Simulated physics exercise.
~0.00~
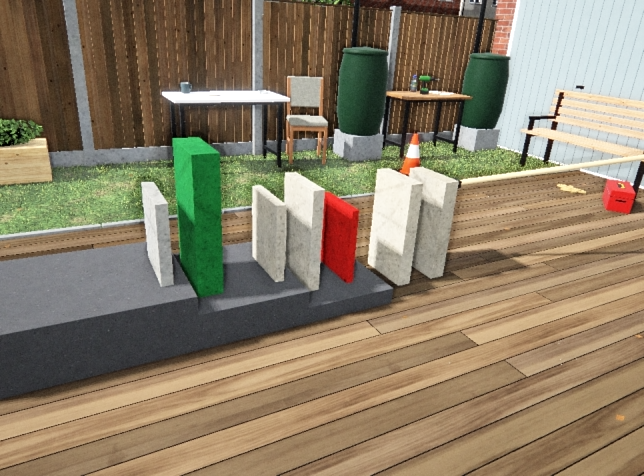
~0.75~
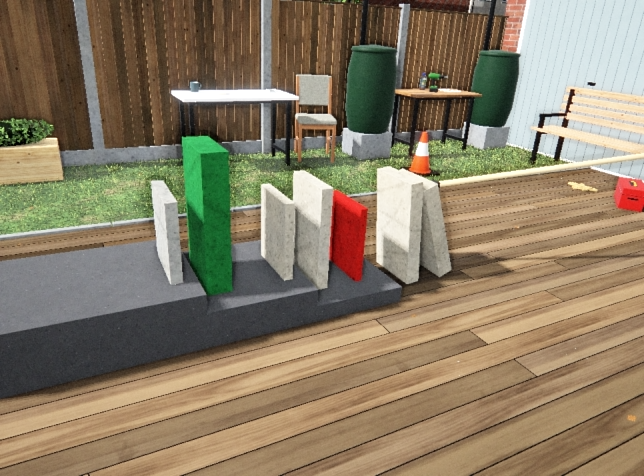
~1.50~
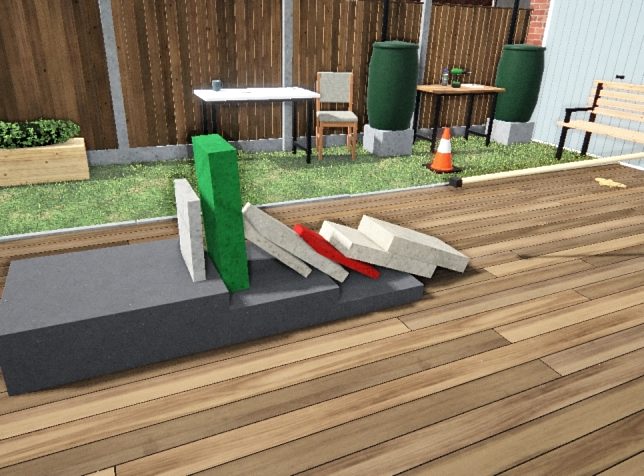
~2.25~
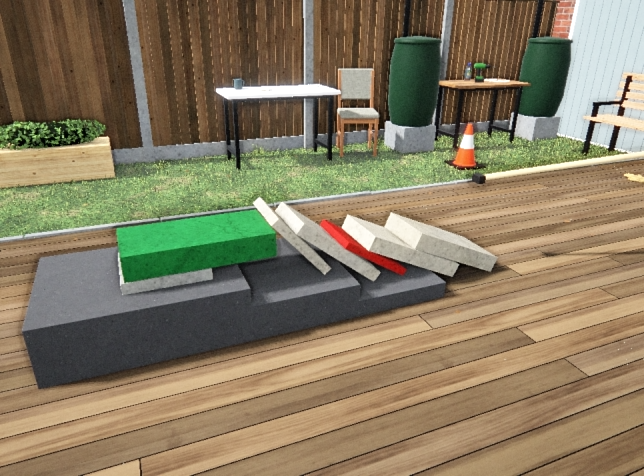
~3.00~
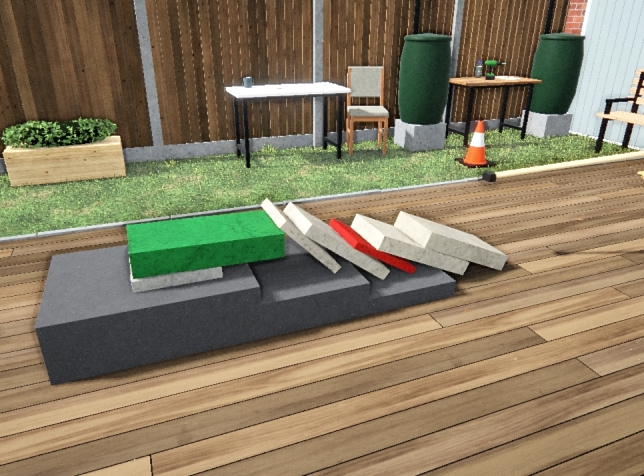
In a back yard, a row of upright slabs on low grey steps toppled one after another from the right, passing the red one, until the tall green slab fell left onto the last pale one, leaving none standing.
